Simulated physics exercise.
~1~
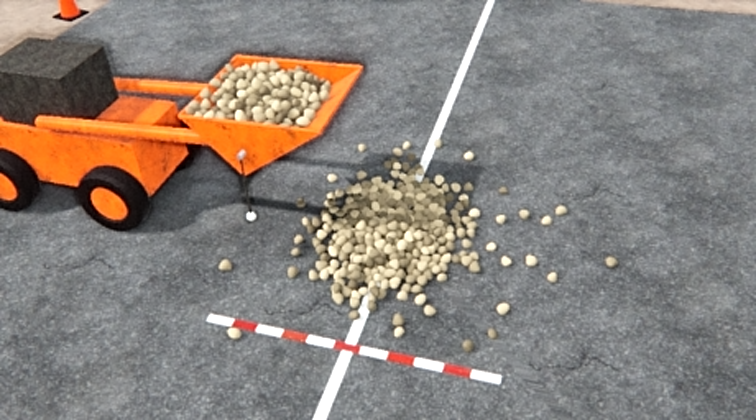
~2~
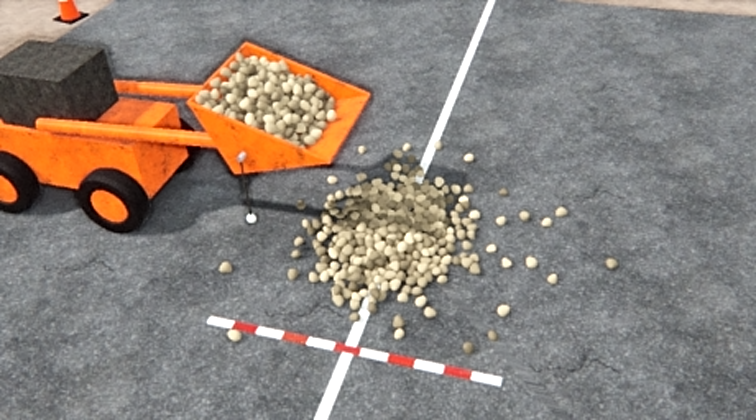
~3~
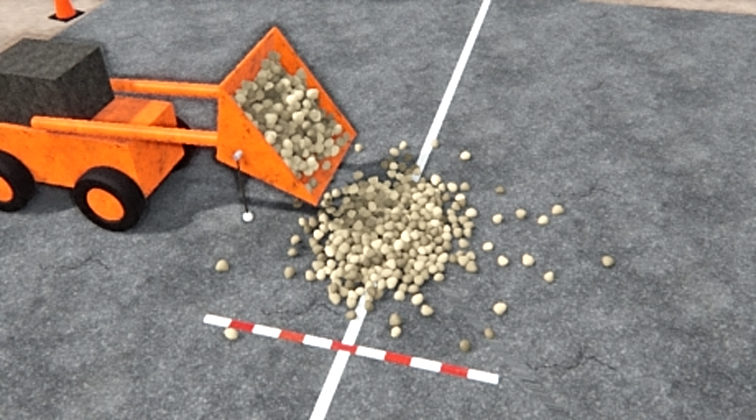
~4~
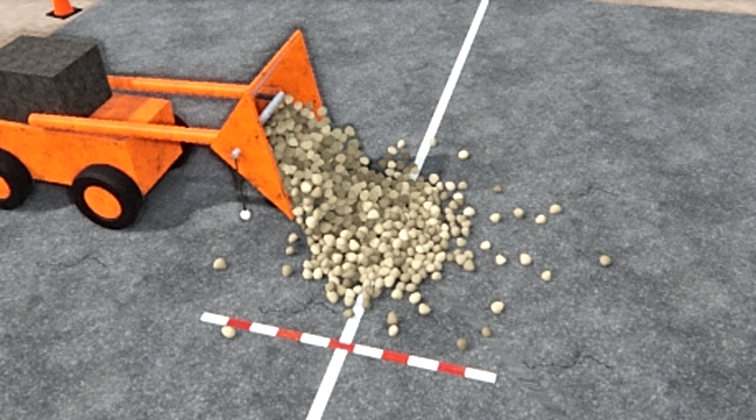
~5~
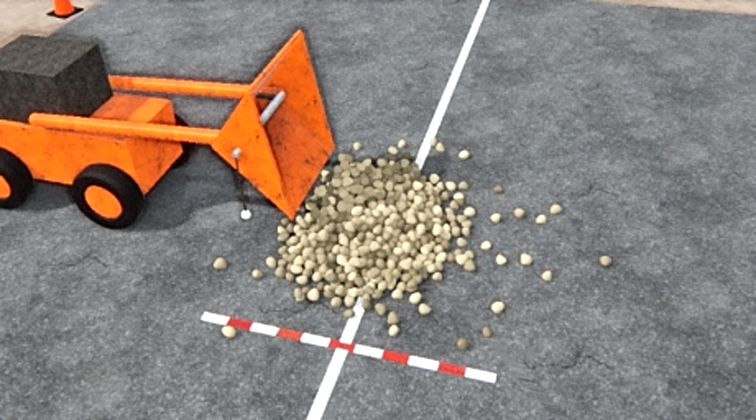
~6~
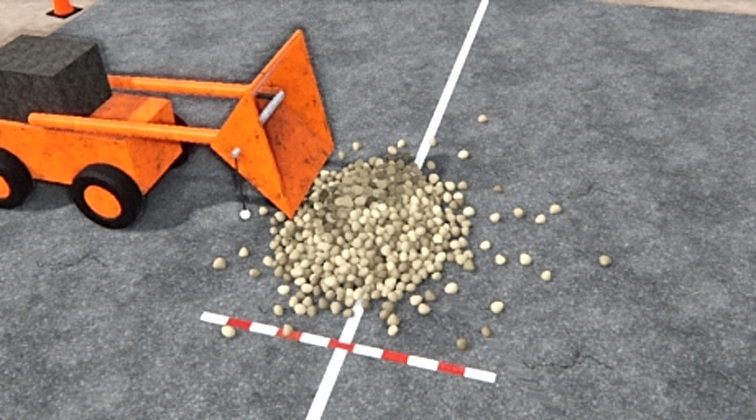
An orange loader tips its bucket and pours pale round stones onto the loose pile.
